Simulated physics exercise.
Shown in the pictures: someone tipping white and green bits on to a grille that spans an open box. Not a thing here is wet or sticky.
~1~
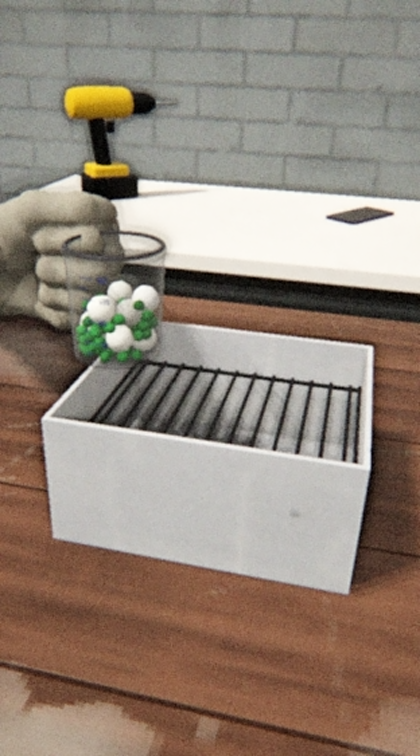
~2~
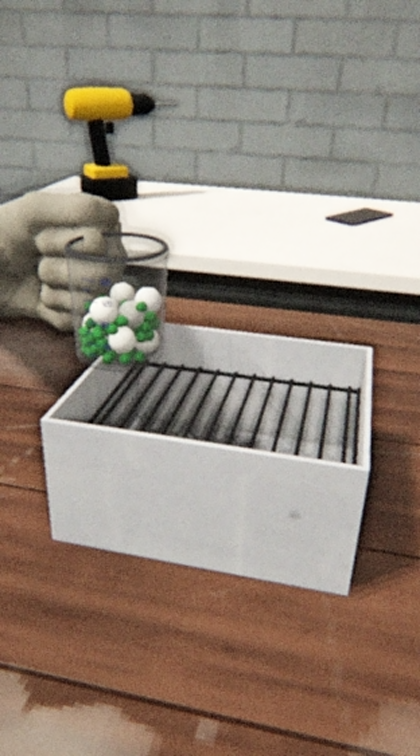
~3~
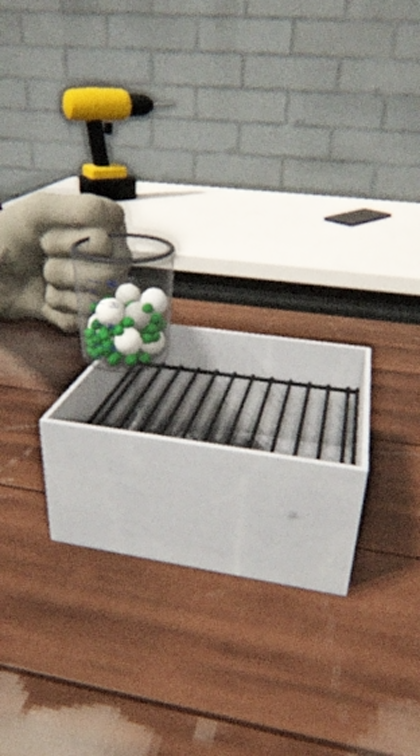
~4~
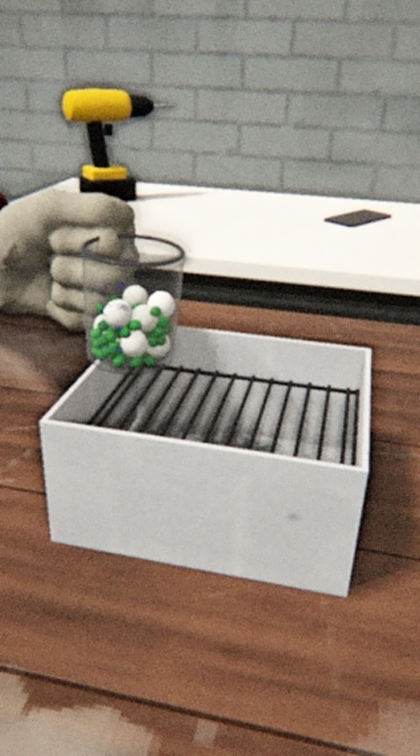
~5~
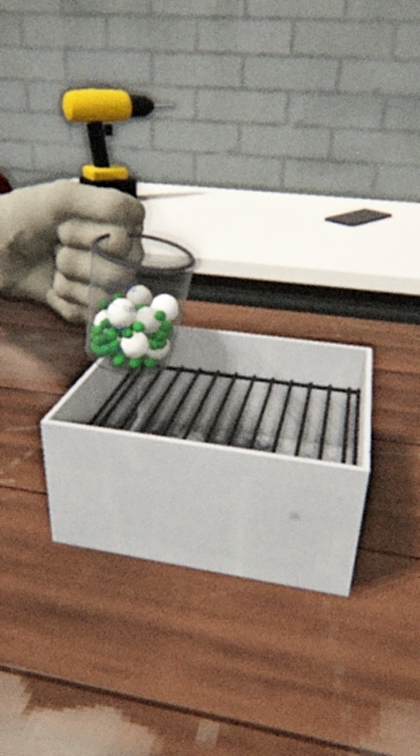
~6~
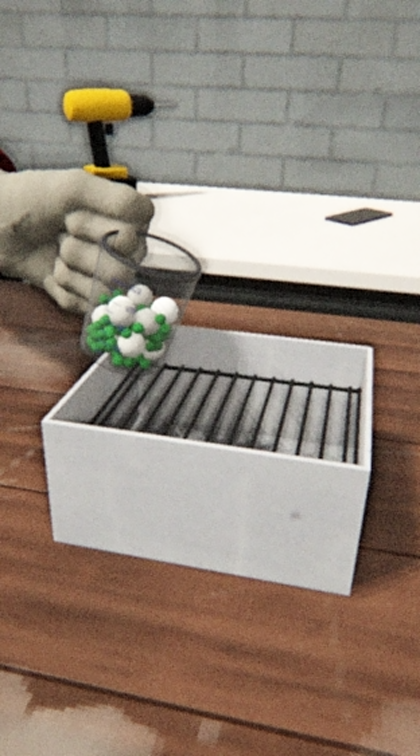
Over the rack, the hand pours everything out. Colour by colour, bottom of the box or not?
White ones: Not; green ones: Bottom.
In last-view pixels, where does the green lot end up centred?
Roughly at pixel (202, 490).
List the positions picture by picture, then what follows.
Cup near (116, 300), upright; rack near (323, 436), 14 wires across; white marbles near (129, 317), wider than the gaps; green coated nuts near (106, 329), narrower than the gaps, in the first picture.
Cup near (119, 301), upright; green ones near (108, 331), in the second picture.
Cup near (125, 302), upright; white ones near (137, 320), in the third picture.
Cup near (132, 304), tipped 3°; green ones near (120, 334), in the fourth picture.
Cup near (136, 305), tipped 10°; white ones near (145, 323), in the fifth picture.
Cup near (137, 304), tipped 17°; rack near (324, 438); white ones near (142, 323); green ones near (119, 330), in the sixth picture.
Then, 0.35 s on from there, white ones, the whole lot in the cup; green ones, the whole lot in the cup.
Then, 0.79 s on from there, white ones, the whole lot in the cup; green ones, the whole lot in the cup.
Then, 1.27 s on from there, white ones, near two thirds in the cup, near a third on or over the wires; green ones, all but a few in the cup, a little on or over the wires, only a few under the rack.
In the end, white ones, the whole lot on the wires, none at all under the rack; green ones, the whole lot under the rack.
